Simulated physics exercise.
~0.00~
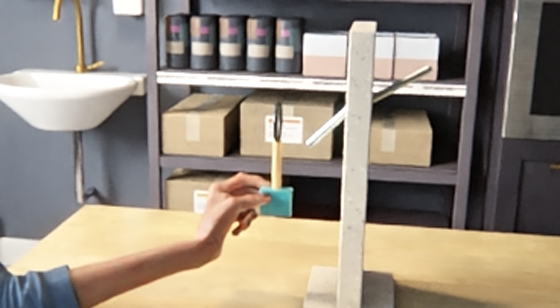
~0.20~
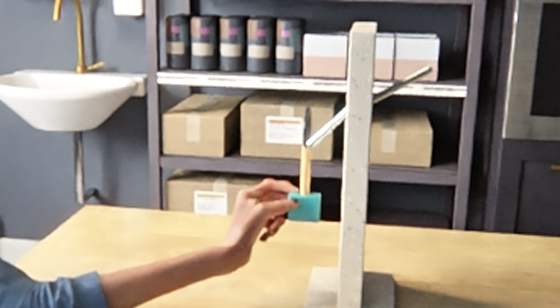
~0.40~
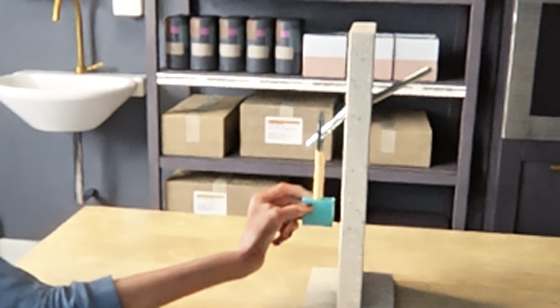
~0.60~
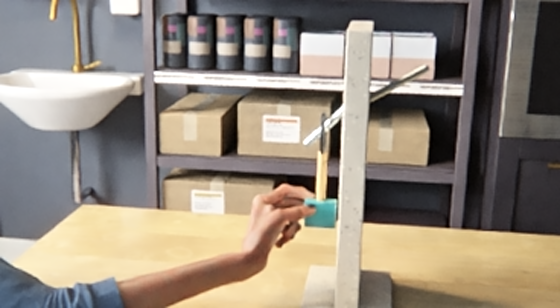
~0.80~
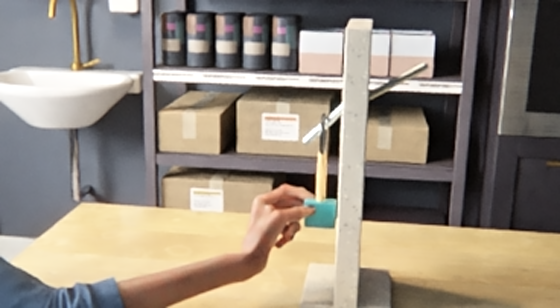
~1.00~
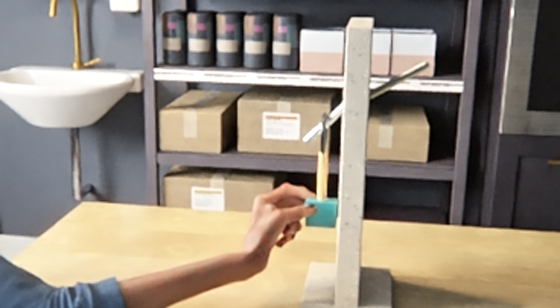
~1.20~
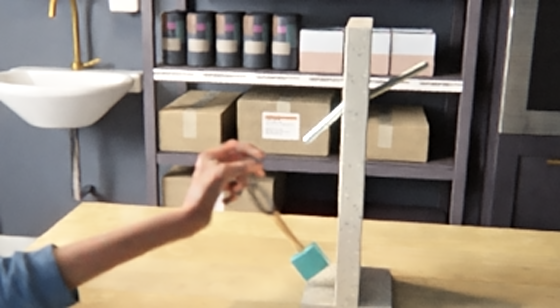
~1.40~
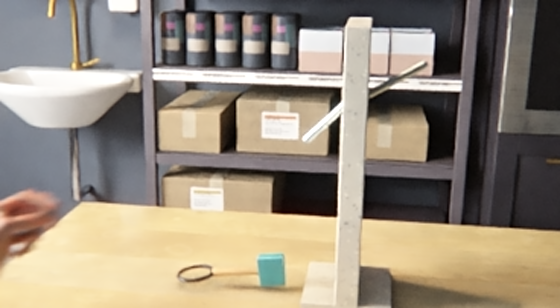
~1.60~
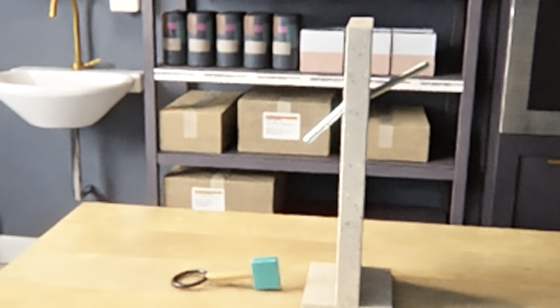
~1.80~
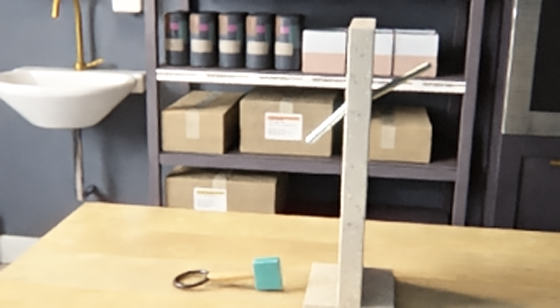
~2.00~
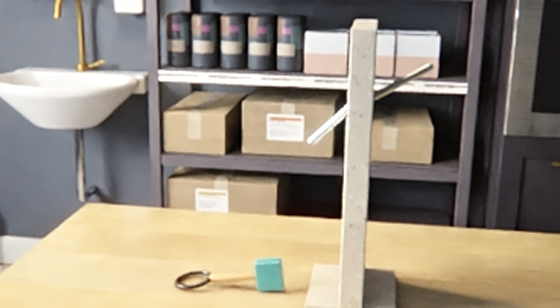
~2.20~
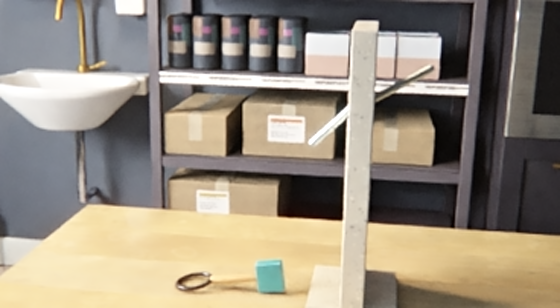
In this clip, a hand holds a turquoise brush upright by its head and moves it right, toward the slanted peg of a stand on a table, then lets go and draws back left as the brush falls and comes to rest on its side on the tabletop.
